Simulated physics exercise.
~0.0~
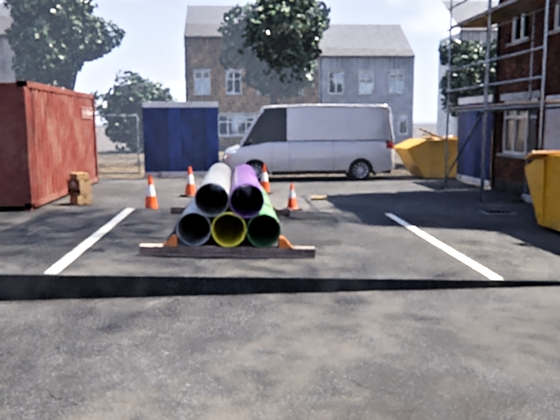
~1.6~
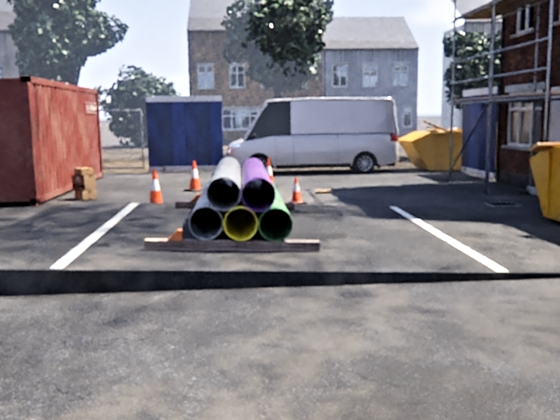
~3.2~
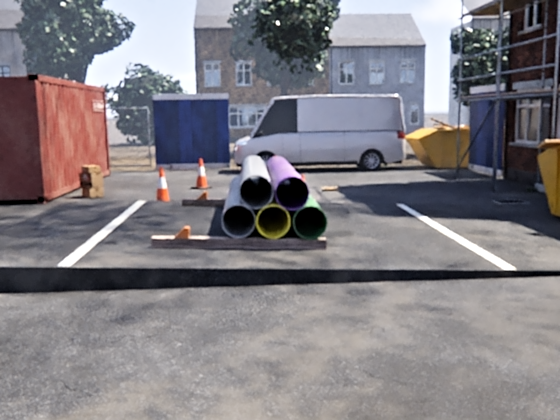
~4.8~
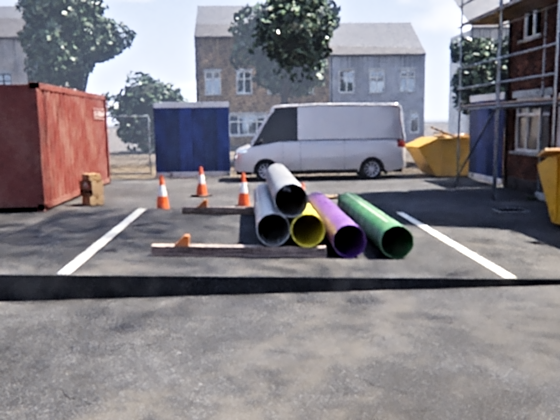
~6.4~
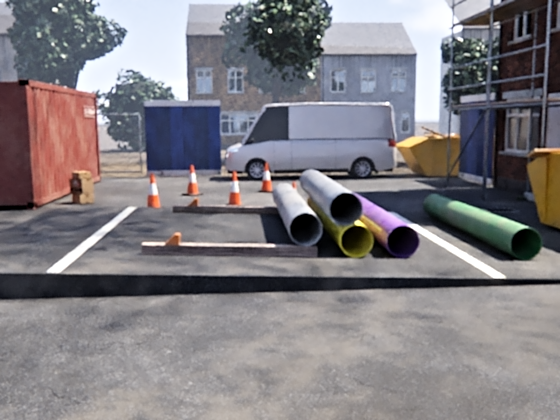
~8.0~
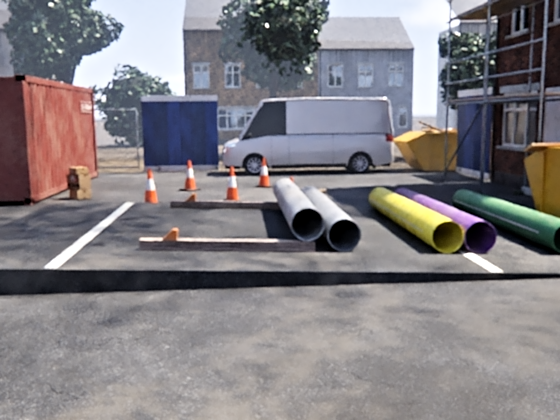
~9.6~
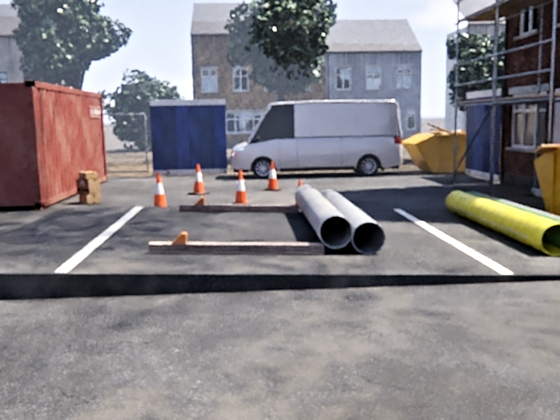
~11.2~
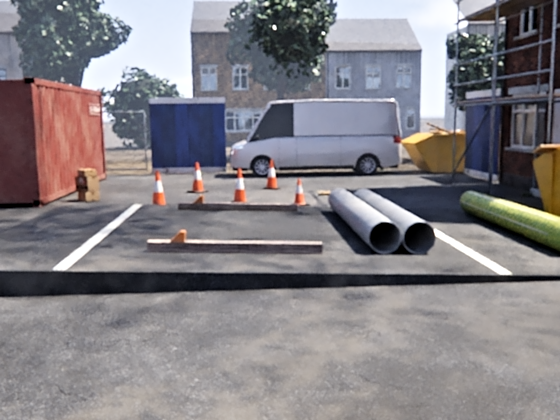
A white van is parked across a tarmac yard, seen from the front by a slightly swaying camera, with a red container on the left and houses behind. Five pipes are stacked on low timber bearers between two white lines, purple and grey above grey, yellow and green, with traffic cones behind. The stack shifts right and collapses, green rolling off first, then purple and yellow. All three cross the right line, green and purple leaving view. Finally, yellow lies at the right edge, while two grey pipes rest side by side short of the line.
